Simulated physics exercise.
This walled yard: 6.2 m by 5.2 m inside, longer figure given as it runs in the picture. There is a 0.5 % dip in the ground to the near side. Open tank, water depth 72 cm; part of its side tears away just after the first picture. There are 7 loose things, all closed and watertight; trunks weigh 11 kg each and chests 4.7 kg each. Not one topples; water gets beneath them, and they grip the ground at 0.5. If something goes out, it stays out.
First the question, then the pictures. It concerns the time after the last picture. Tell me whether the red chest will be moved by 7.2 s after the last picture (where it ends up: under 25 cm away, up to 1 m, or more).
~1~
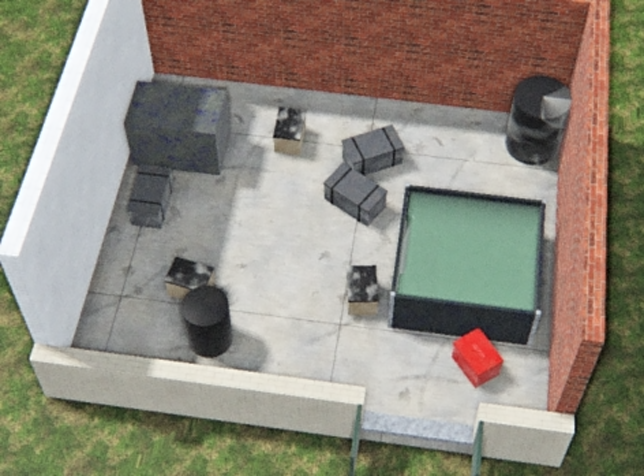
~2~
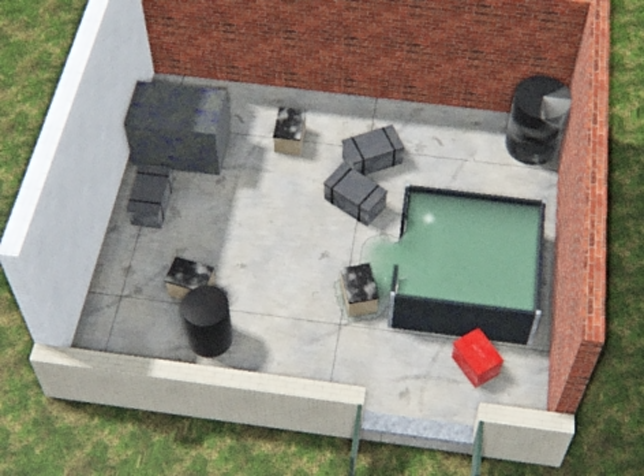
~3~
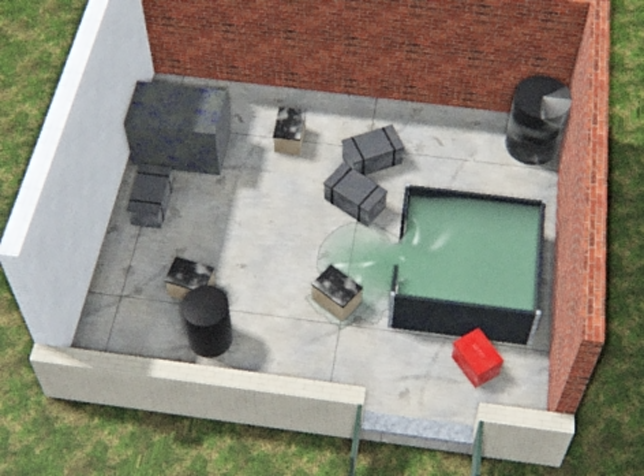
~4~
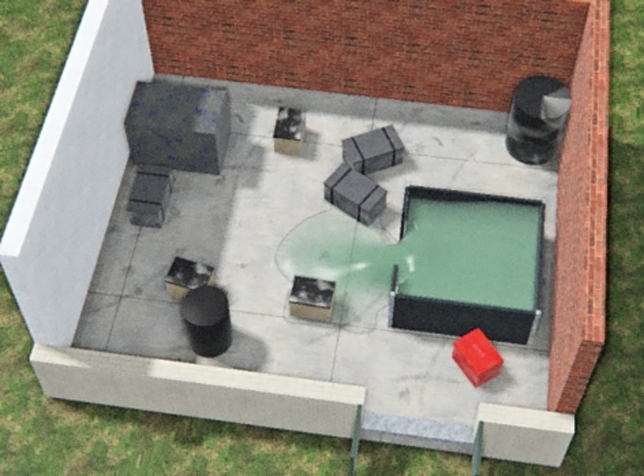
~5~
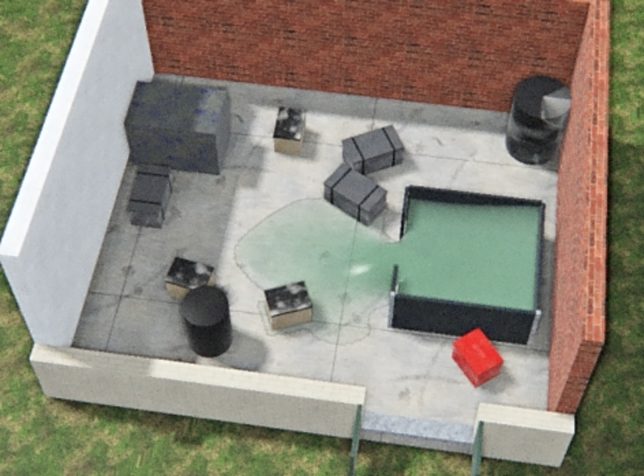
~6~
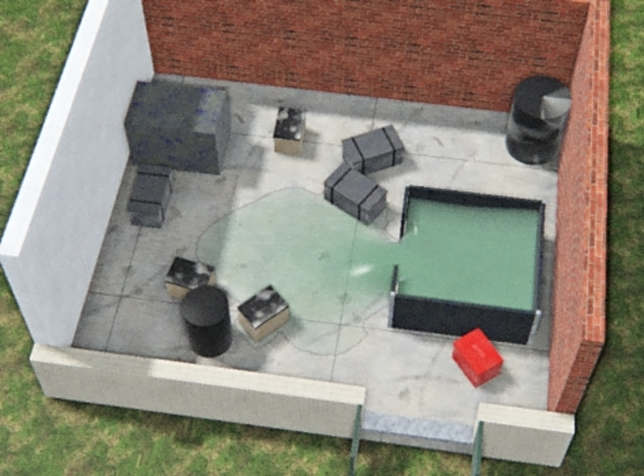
Modestly displaced.
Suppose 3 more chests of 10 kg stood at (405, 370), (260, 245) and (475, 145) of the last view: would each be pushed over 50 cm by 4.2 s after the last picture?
In the order listed: Behind the line; across the line; behind the line.
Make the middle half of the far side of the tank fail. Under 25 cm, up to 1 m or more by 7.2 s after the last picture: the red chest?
Result: Red chest essentially stationary.
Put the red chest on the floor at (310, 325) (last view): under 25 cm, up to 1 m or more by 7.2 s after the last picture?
I'd say it lands far off.
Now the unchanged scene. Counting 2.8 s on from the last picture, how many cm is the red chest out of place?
Close to 0 cm.
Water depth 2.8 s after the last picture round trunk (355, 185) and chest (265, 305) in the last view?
I'd estimate 2 cm for the first and 8 cm for the second.
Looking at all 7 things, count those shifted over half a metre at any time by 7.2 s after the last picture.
By my tally, 4.
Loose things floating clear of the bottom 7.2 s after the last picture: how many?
The number is 5.
Then, 0.9 s after the last picture the red chest is near (479, 351), 0.0 m from its start, aground; 0 of 7 are out; 3 afloat.
Then, 2.8 s after the last picture the red chest is near (479, 351), 0.0 m from its start, aground; 0 of 7 are out; 4 afloat.
Then, 4.8 s after the last picture the red chest is near (479, 351), 0.0 m from its start, aground; 0 of 7 are out; 4 afloat.
Then, 7.2 s after the last picture the red chest is near (528, 346), 0.6 m from its start, afloat; 0 of 7 are out; 5 afloat.
